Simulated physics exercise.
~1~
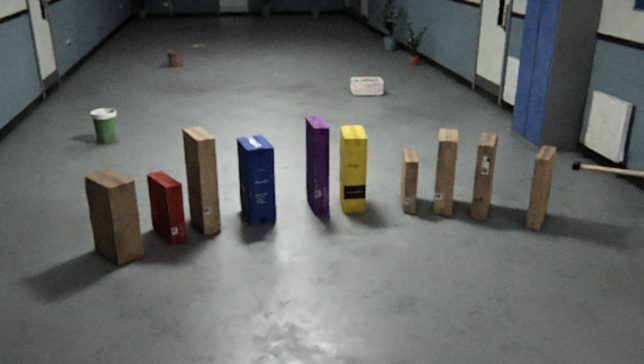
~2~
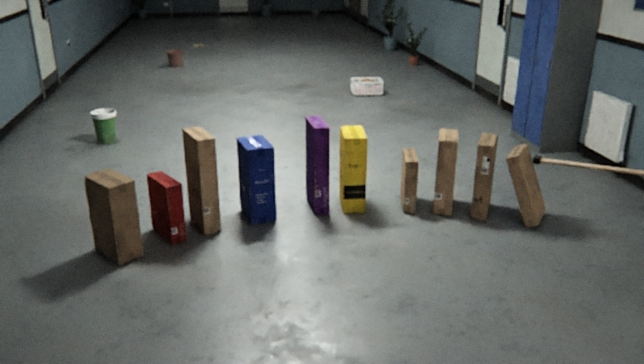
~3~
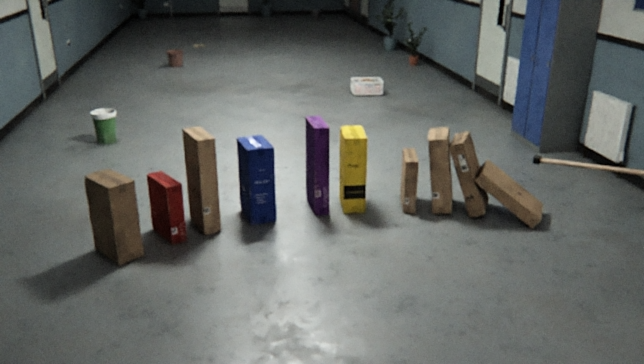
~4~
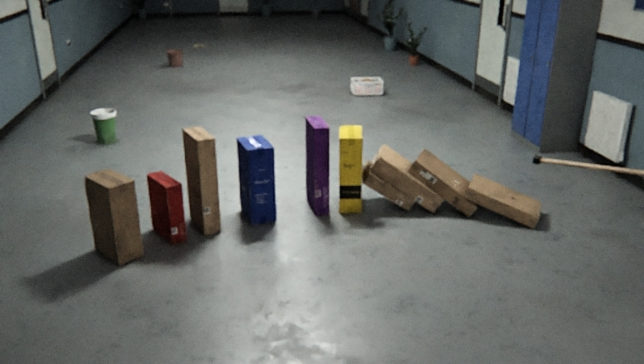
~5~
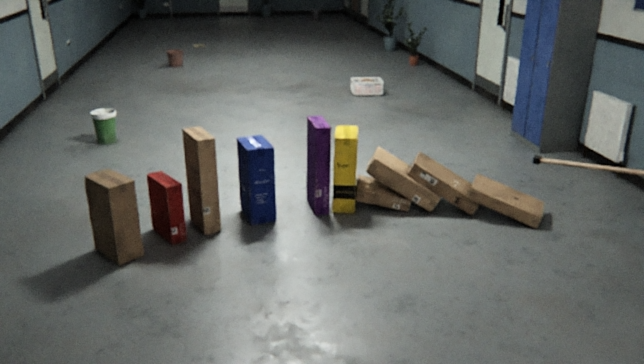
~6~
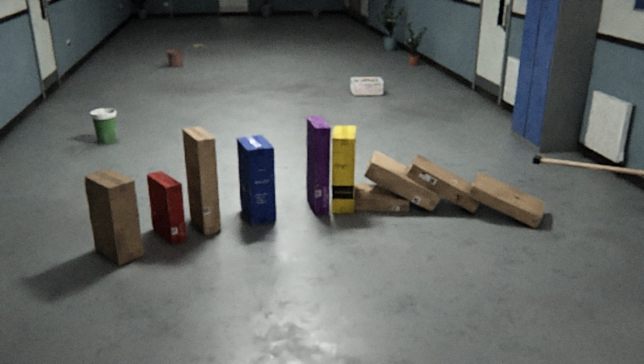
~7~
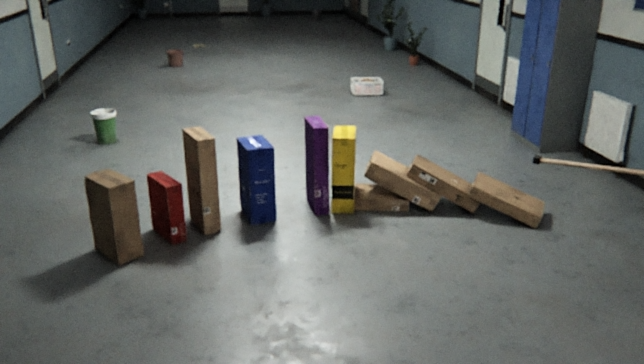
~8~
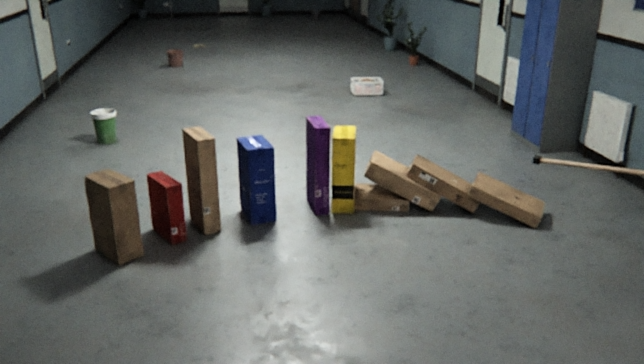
In a dim corridor with a grey floor and blue walls, seen from slightly above, tall cartons stand on end in a curving row, mostly brown, with red, blue, purple and yellow ones among them. A pole reaches in from the right and tips the rightmost brown carton to the left. It topples into its neighbour, and the brown cartons fall leftward one after another until the smallest drops against the yellow one. The yellow carton shifts slightly left but stays upright beside the purple. The four brown cartons lie slumped in a line, while the blue, red and remaining cartons still stand.
